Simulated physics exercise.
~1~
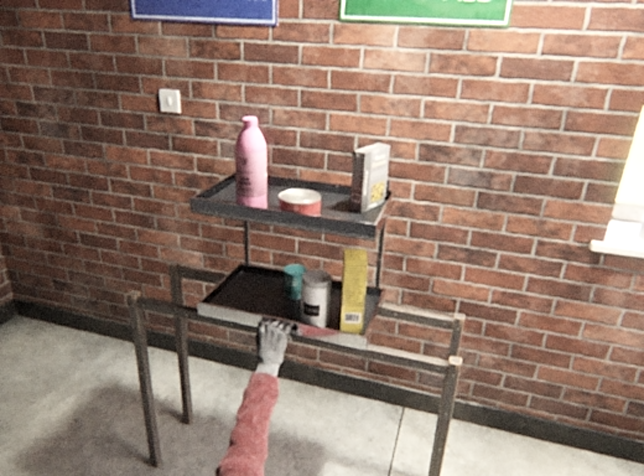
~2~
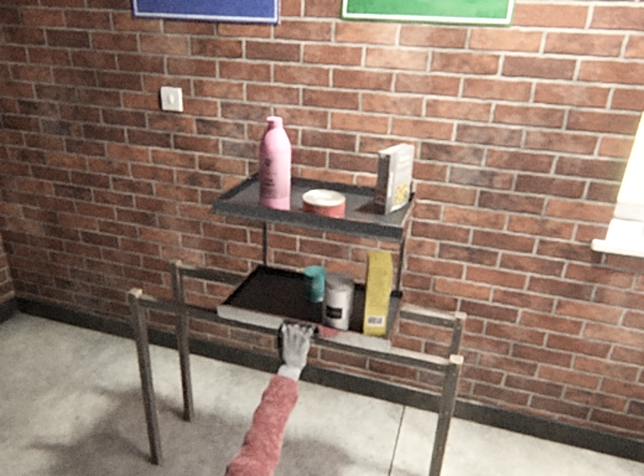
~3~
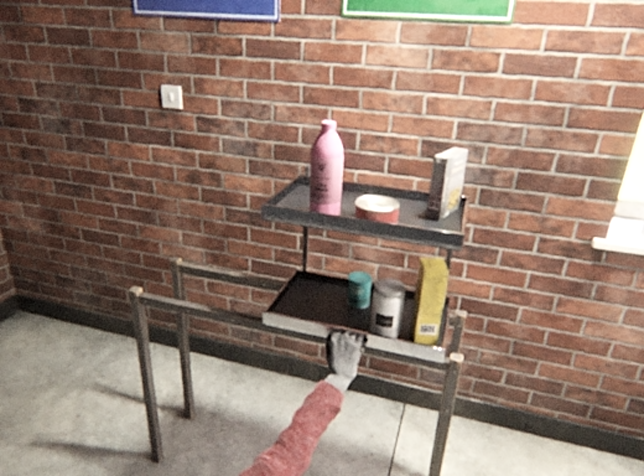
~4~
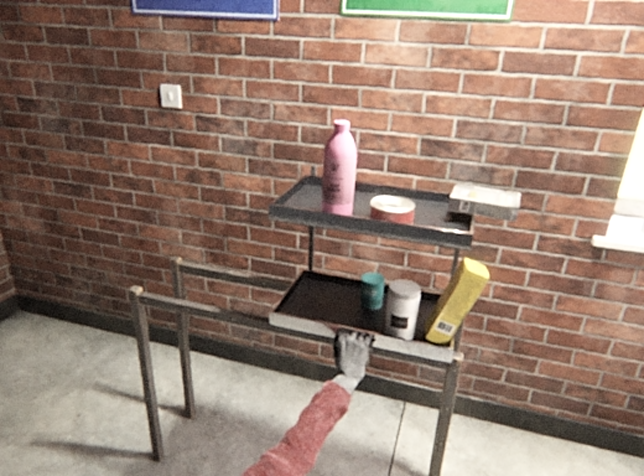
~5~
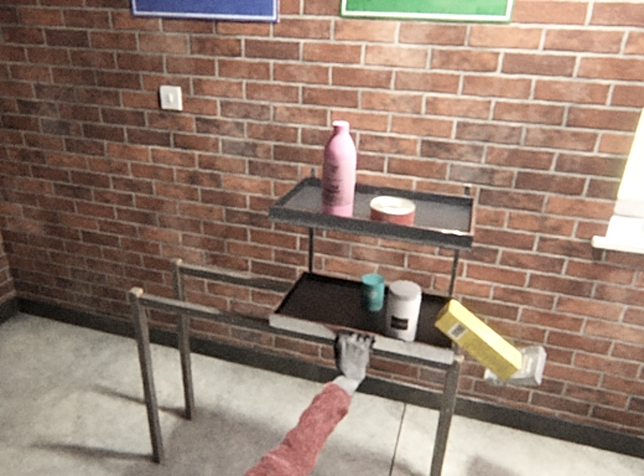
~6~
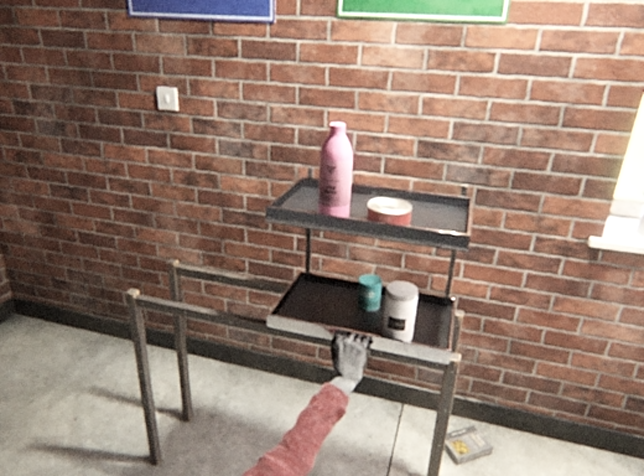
The footage shows a gloved hand pushing a two-level rack tray to the right until it stops abruptly, whereupon the grey packet and yellow carton tip over the right edge and fall, leaving the packet on the floor while the pink bottle and white jar stay upright.
